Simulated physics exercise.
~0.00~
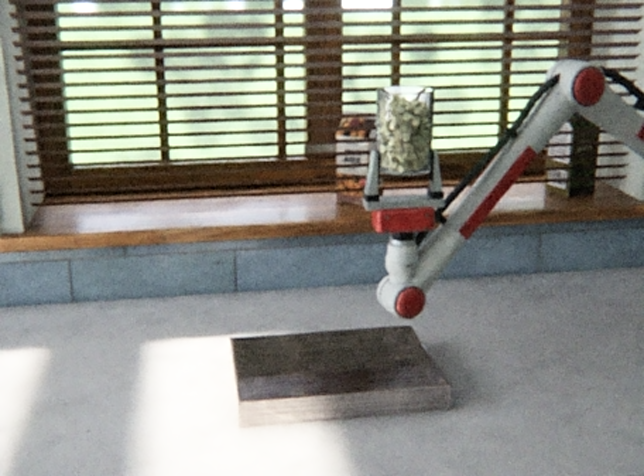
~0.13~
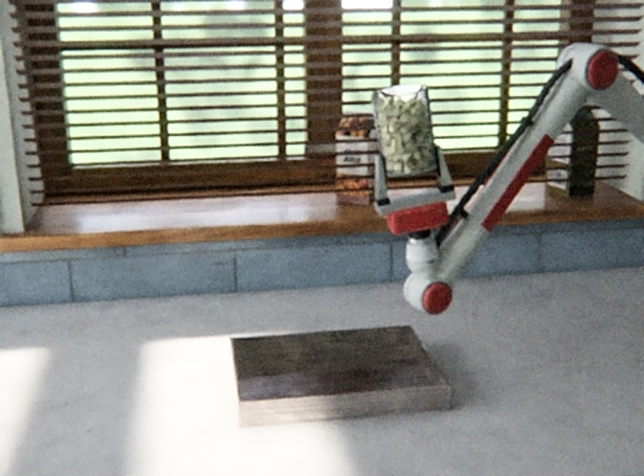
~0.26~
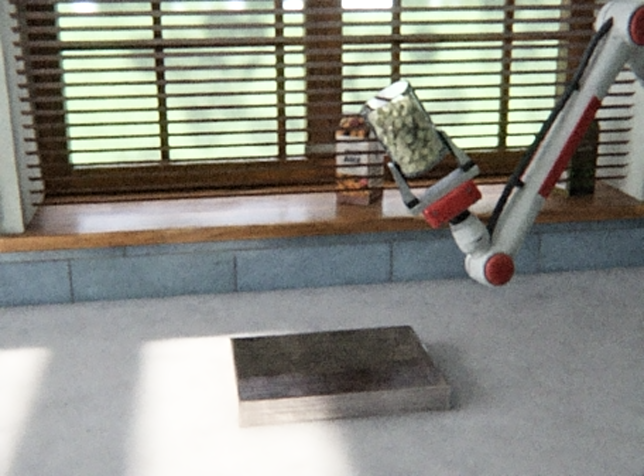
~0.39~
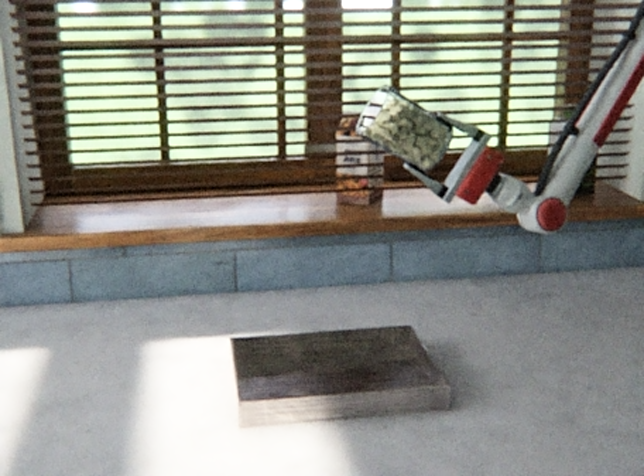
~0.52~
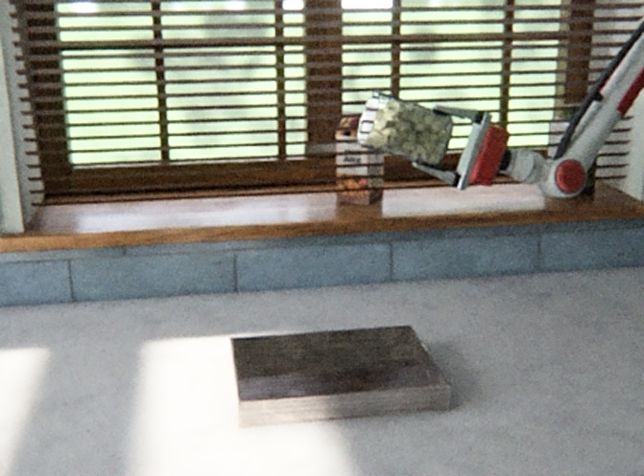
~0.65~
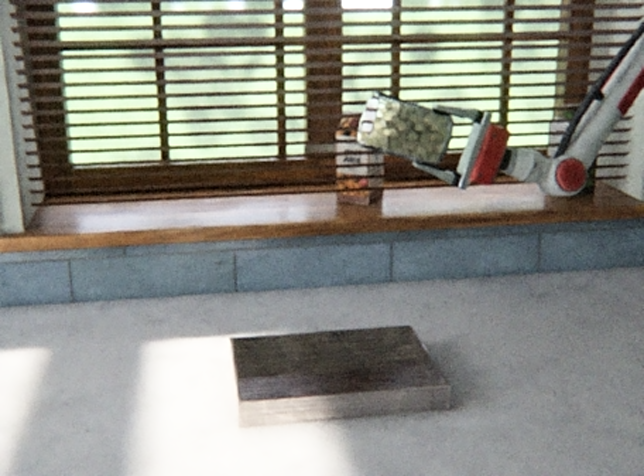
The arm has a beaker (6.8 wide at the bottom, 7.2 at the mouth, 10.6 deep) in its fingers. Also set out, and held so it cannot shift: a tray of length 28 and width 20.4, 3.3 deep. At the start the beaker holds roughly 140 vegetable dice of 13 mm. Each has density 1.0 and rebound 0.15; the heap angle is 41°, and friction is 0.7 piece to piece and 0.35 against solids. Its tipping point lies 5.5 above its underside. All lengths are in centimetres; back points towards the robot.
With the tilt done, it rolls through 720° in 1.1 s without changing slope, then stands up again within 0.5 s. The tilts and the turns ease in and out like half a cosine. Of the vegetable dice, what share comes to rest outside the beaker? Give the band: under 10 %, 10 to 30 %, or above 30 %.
The band is under 10 %.
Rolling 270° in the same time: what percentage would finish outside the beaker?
5 %.
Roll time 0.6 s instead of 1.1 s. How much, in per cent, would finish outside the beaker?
It would be near 0 per cent.
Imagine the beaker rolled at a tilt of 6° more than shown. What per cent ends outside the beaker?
Share: About 10 %.
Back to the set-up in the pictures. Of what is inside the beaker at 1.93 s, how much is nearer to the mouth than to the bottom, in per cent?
Mouth-half share: Approx. 45 in a hundred.
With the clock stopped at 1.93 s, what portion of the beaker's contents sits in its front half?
Something like 60 per cent, give or take.
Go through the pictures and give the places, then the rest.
In the first frame, beaker middle at (405, 131), upright; upper third of the load around (404, 114), from x 385 to 425, top at y 100; 141 in the beaker.
In the second frame, beaker middle at (405, 131), tipped 9°; upper third of the load around (402, 115), from x 380 to 430, top at y 100.
In the third frame, beaker middle at (406, 131), tipped 33°; upper third of the load around (403, 117), from x 375 to 440, top at y 100.
In the fourth frame, beaker middle at (406, 130), tipped 58°; upper third of the load around (404, 118), from x 370 to 445, top at y 105.
In the fifth frame, beaker middle at (406, 130), tipped 71°; upper third of the load around (405, 119), from x 370 to 445, top at y 105.
In the sixth frame, beaker middle at (406, 130), tipped 72°; upper third of the load around (404, 120), from x 365 to 445, top at y 105; 141 in the beaker.
After 1.29 s, tipped 72°, highest piece 41 above the table; 137 in the beaker, 1 in the tray, 3 in flight or on a rim.
After 1.93 s, tipped 51°, highest piece 40 above the table; 134 in the beaker, 5 in the tray, 2 in flight or on a rim.
After 2.45 s, upright, highest piece 42 above the table; 134 in the beaker, 7 in the tray.
After 3.15 s, upright, highest piece 42 above the table; 134 in the beaker, 7 in the tray.
At rest, 134 in the beaker, 7 in the tray. That is 5 % outside the beaker.
